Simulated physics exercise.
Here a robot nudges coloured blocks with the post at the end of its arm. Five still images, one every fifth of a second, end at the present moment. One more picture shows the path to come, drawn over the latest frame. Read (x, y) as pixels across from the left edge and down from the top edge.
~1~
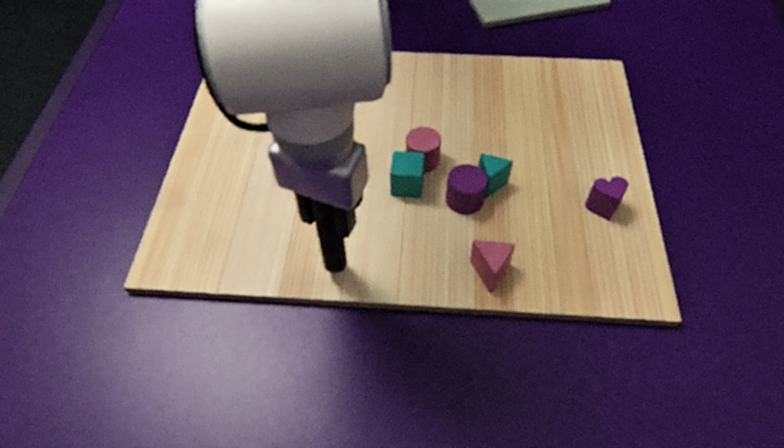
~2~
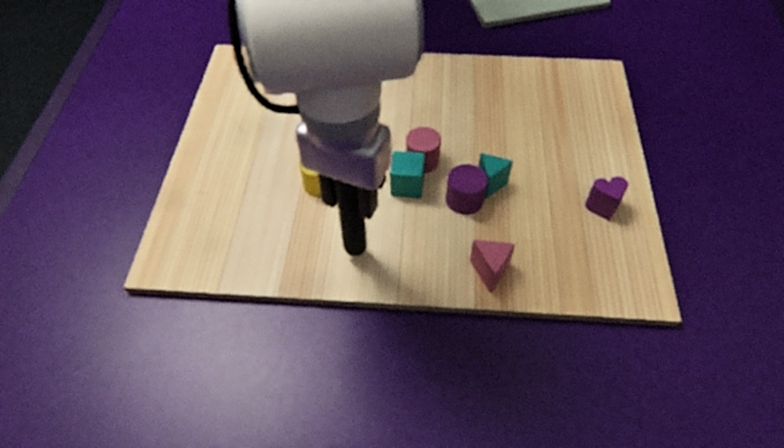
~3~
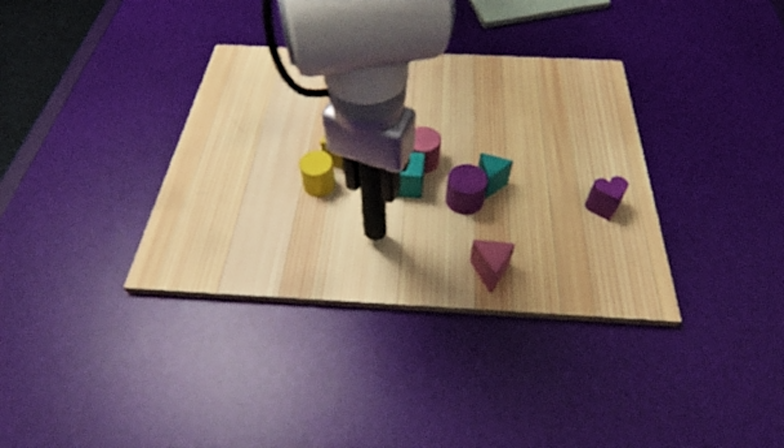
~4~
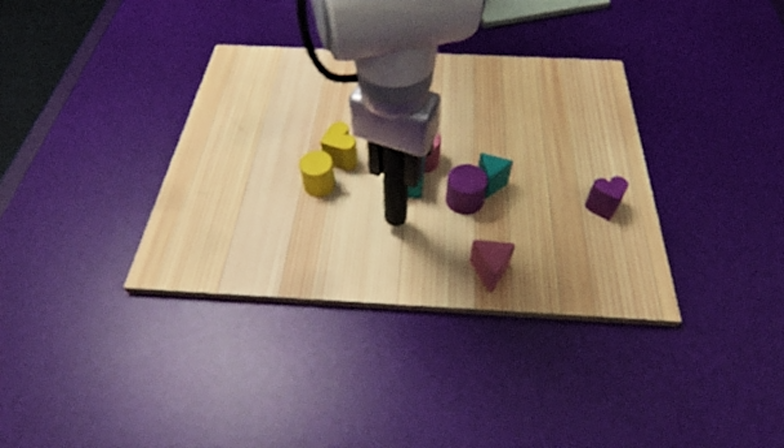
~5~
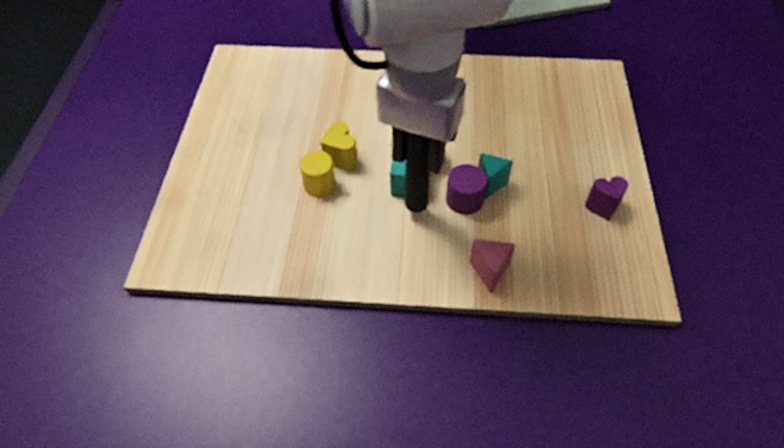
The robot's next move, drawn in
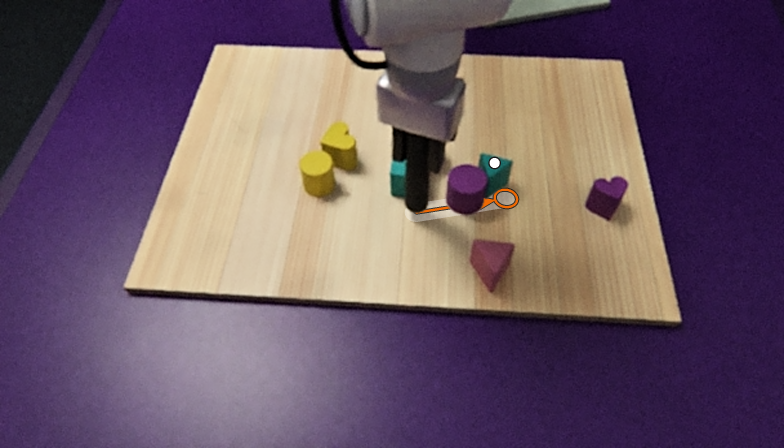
To begin with, a robot arm holds its dark post over the left part of a wooden board scattered with coloured blocks. The arm then glides steadily right and slightly away, uncovering two yellow blocks, and ends in front of the partly hidden turquoise block, while the blocks stay still.
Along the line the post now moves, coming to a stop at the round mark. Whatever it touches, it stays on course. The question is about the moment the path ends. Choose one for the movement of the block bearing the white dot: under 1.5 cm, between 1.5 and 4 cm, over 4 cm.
More than 4 cm.
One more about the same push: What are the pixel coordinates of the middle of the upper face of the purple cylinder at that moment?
It will end up at (531, 160).
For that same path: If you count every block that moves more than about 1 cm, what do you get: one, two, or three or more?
I think two will be displaced.
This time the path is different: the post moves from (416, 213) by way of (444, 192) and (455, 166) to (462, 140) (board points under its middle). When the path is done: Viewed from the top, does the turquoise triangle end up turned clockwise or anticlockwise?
My answer: Anticlockwise.
Drawn move, from (416, 213) to (506, 198); the dot is on the turquoise triangle.
The first path, step by step. One third of the way, post (447, 200); purple cylinder (477, 177); turquoise triangle (499, 161), turned 20° anticlockwise.
Two thirds of the way, post (478, 195); purple cylinder (506, 169); turquoise triangle (518, 149), turned 55° anticlockwise.
At the end, post (508, 190); turquoise four-sided block still; purple cylinder (531, 160); turquoise triangle (528, 138), turned 80° anticlockwise.
